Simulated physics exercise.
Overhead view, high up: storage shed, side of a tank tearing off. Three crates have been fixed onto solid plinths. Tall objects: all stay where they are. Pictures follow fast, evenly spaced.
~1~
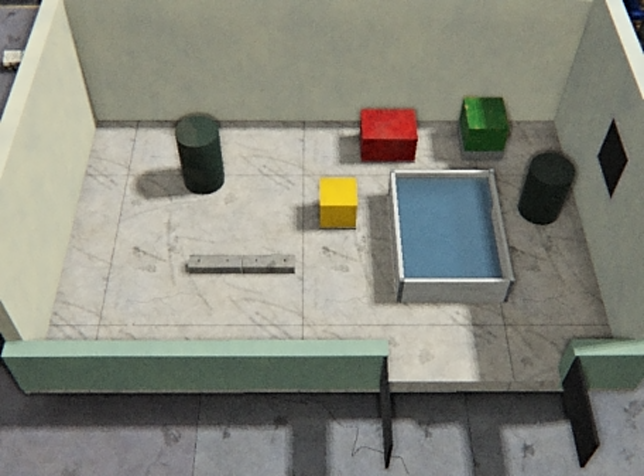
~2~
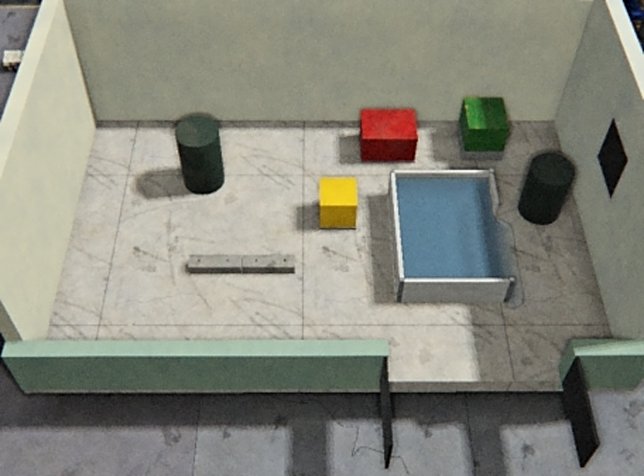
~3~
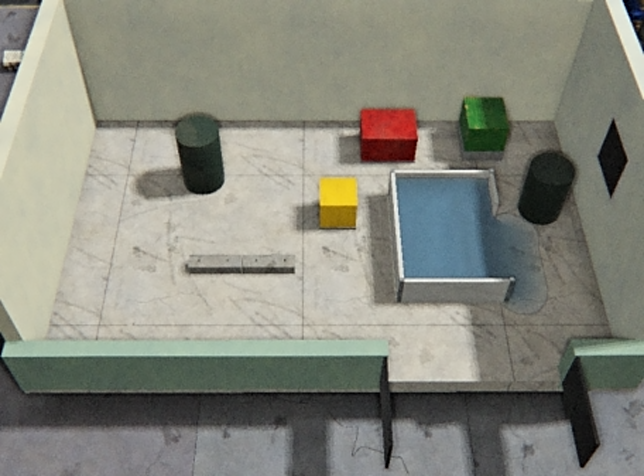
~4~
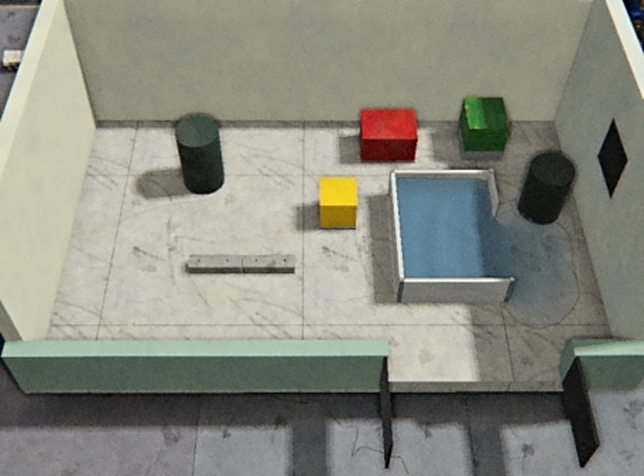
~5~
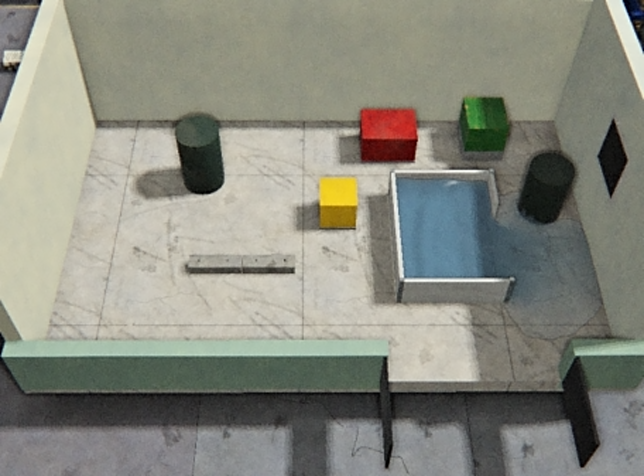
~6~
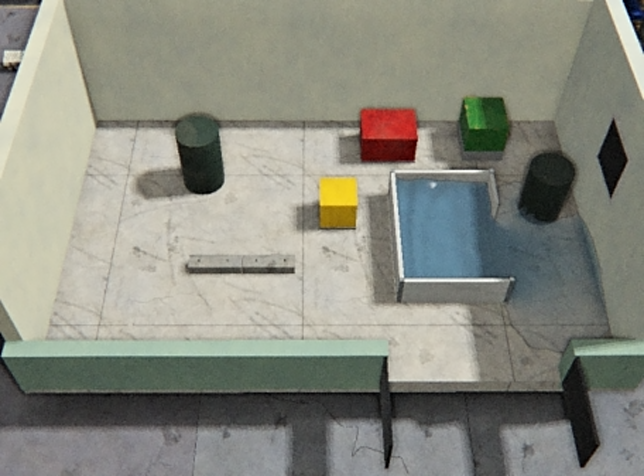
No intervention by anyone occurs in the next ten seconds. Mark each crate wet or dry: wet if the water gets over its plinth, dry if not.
Red crate wet, green crate dry, yellow crate dry.
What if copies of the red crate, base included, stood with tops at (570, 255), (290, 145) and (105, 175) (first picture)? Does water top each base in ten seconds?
One after the other: Takes water, is soaked, stays dry.
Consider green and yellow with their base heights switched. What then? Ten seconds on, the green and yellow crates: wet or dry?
In short: Green is reached; yellow is not reached.
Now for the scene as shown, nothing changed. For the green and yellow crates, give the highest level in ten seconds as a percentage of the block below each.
I'd say 70 per cent for the first one and 50 per cent for the second.
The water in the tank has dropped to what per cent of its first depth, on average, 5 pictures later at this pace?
About 58 per cent.
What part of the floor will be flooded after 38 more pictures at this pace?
Around 50 percent.
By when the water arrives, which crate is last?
I'd say the yellow one is last.
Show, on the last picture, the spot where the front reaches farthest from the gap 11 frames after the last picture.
Roughly at (555, 127).
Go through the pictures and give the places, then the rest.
The water tank at (448, 226) is whole and still, in the first frame.
Water pours out at (497, 255) and has run to (516, 302), in the second frame.
The front is at (529, 309), out from the gap at (497, 256), in the third frame.
Water pours out at (497, 256) and has run to (515, 203), in the fourth frame.
The front is at (583, 228), out from the gap at (497, 256), in the fifth frame.
Water pours out at (497, 256) and has run to (608, 322), in the sixth frame.
A moment on, water covers 15 % of the floor; the red crate not reached, the green crate water round its plinth, the yellow crate not reached.
Next, water covers 20 % of the floor; the red crate not reached, the green crate water round its plinth, the yellow crate not reached.
Then, water covers 30 % of the floor; the red crate water round its plinth, the green crate water round its plinth, the yellow crate not reached.
Later, water covers 50 % of the floor; the red crate water round its plinth, the green crate water round its plinth, the yellow crate water round its plinth.
In the end, water covers 70 % of the floor; the red crate was topped, the green crate stayed above the water, the yellow crate stayed above the water.
